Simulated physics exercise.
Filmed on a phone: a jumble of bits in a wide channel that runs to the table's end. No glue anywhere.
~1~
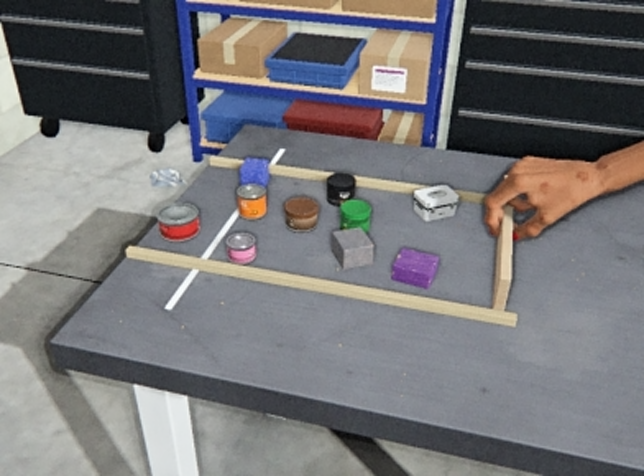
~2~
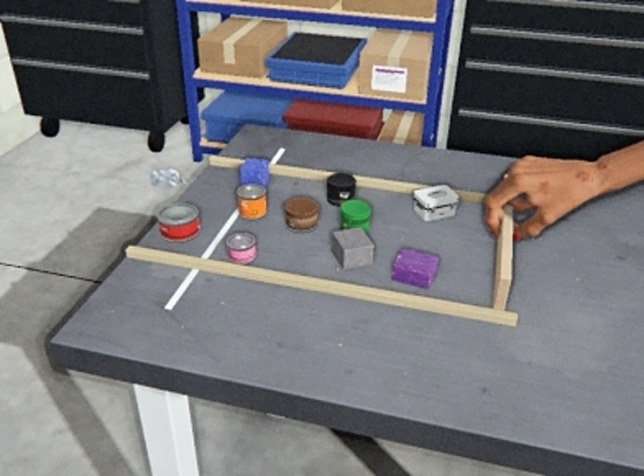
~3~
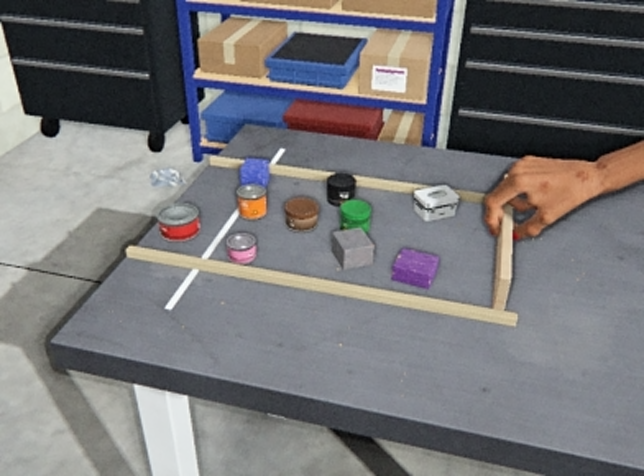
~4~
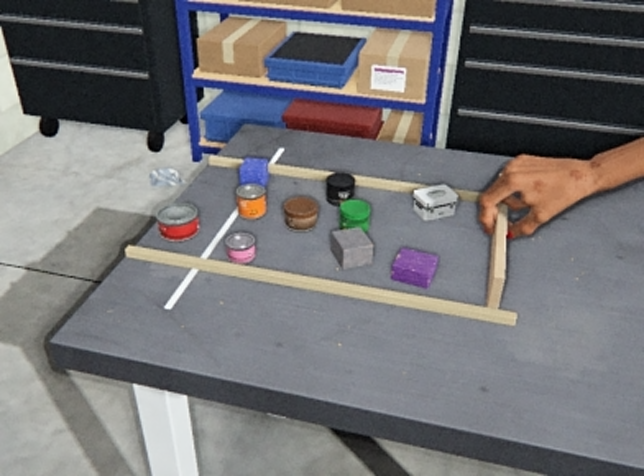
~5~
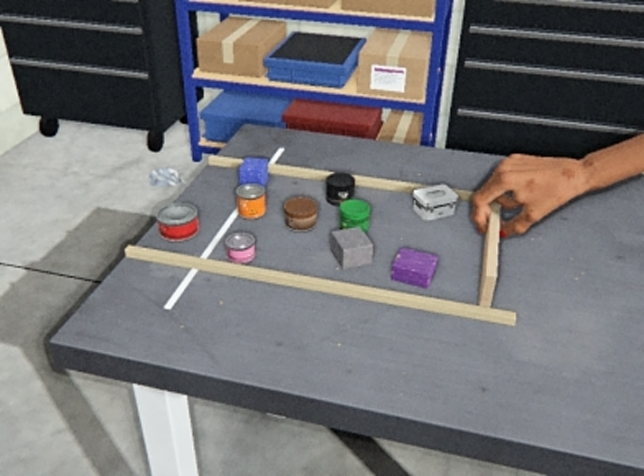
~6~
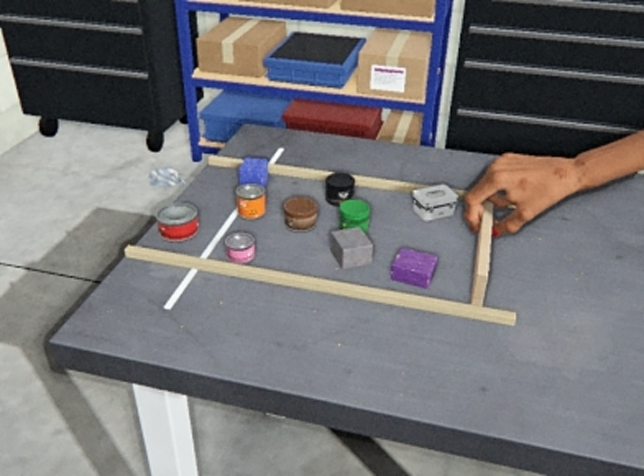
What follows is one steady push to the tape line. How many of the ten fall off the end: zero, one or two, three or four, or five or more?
In the end the number that fall off is one or two.
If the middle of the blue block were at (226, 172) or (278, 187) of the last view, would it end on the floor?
The blue block does not fall; does not fall.
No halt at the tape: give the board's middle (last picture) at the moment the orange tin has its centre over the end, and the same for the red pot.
Near (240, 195) and (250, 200).
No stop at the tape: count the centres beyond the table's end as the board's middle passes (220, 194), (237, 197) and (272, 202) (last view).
The counts: 2, 2 and 0.
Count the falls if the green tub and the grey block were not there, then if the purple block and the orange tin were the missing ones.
0 in the first case, 0 in the second.
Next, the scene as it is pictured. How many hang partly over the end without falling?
The number is 1.
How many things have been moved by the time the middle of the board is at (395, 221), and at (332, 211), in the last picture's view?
By then 3, and 6.
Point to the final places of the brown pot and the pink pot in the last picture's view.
First (196, 198), then (161, 236).
Soon after, none off yet; red pot at rest near (178, 223); blue block at rest near (254, 174); orange tin at rest near (251, 202).
After that, none off yet; red pot moving near (170, 222); blue block displaced about its own width near (229, 169); orange tin displaced well along near (201, 194).
In the end, the number that fall off is one or two; gone, orange tin and red pot.
